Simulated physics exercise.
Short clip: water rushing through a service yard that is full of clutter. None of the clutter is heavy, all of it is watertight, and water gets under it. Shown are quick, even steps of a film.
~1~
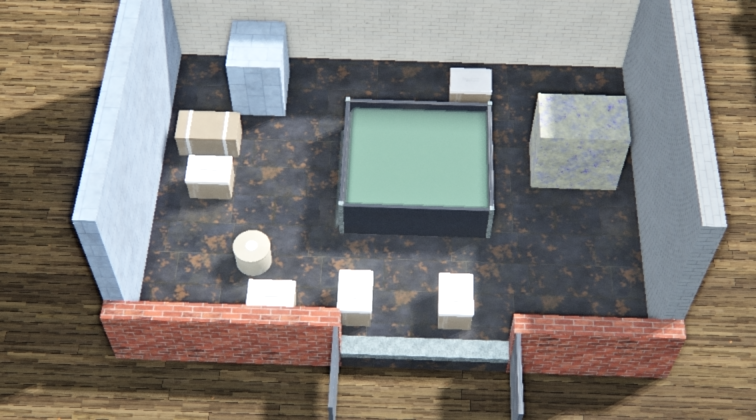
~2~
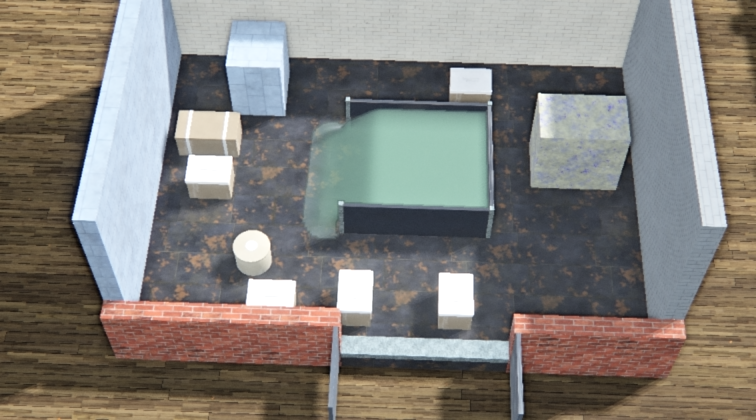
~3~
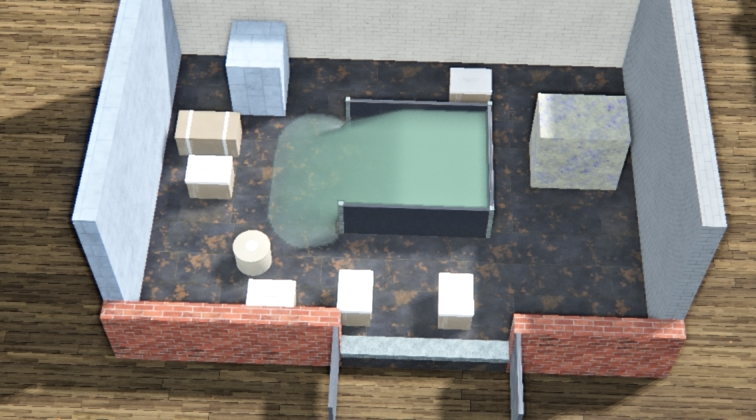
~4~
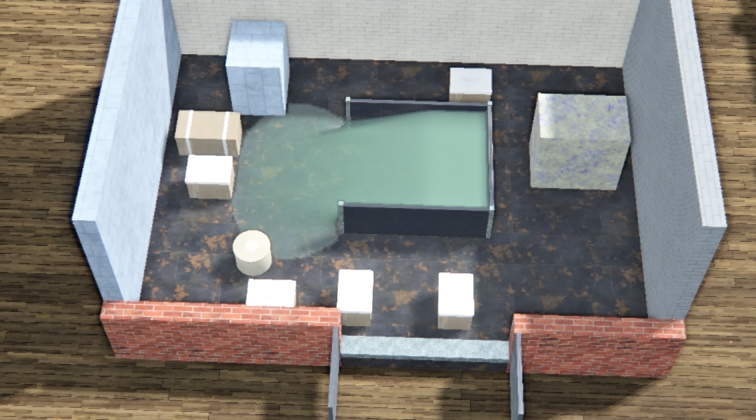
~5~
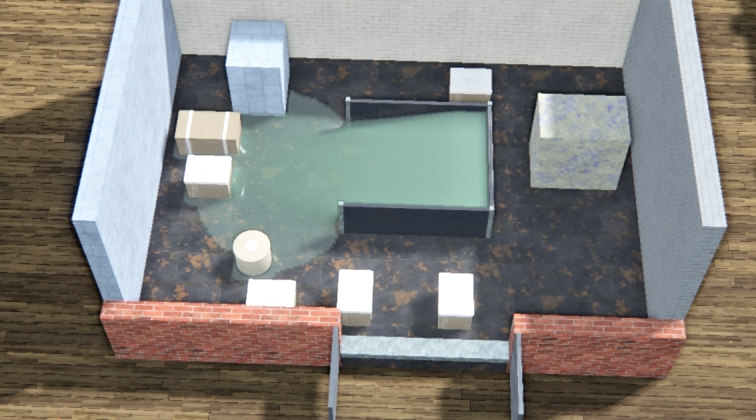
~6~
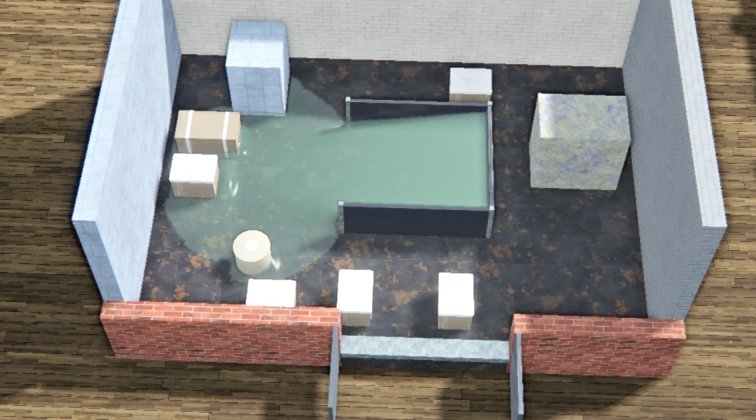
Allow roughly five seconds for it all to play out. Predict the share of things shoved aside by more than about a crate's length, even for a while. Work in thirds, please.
My answer: Two thirds or above.
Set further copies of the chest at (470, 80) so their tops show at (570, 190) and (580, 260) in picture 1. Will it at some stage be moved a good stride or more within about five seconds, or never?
Result, in sequence - short of that distance / short of that distance.
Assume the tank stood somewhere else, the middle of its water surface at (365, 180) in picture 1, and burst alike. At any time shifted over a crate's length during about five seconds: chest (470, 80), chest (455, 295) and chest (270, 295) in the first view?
Lab note - in sequence: Less than that; displaced that much; displaced that much.
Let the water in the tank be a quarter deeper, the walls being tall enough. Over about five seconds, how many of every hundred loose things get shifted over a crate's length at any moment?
About 100 per cent.
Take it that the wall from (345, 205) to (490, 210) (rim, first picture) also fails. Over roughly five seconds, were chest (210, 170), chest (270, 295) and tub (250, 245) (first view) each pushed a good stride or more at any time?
As listed: No, swept aside, short of that.
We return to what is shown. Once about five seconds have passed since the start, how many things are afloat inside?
By my tally, 4.
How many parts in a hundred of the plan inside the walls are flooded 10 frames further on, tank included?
My figure is about 45 percent.
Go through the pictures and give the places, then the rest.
In the first picture, a chest at (209, 169), on the bottom; a trunk at (207, 125), on the bottom; 0 of 7 have shifted.
In the second picture, a chest at (209, 169), on the bottom; a trunk at (207, 125), on the bottom; 0 of 7 have shifted.
In the third picture, a chest at (209, 169), on the bottom; a trunk at (207, 125) rests on the ground; 0 of 7 have shifted.
In the fourth picture, a chest at (209, 169) rests on the ground; a trunk at (207, 125) rests on the ground; 0 of 7 have shifted.
In the fifth picture, a chest at (208, 169) rests on the ground; a trunk at (207, 125), on the bottom; 0 of 7 have shifted.
In the sixth picture, a chest at (193, 167) rests on the ground, close to its start; a trunk at (207, 125), on the bottom; 1 of 7 have shifted.
A moment on, 0 of 7 are well off their spots; 1 afloat.
Next, 2 of 7 are well off their spots; 3 afloat.
Later, 4 of 7 are well off their spots; 4 afloat.
In the end, 6 of 7 are well off their spots, and 6 have been at some point; 4 afloat.
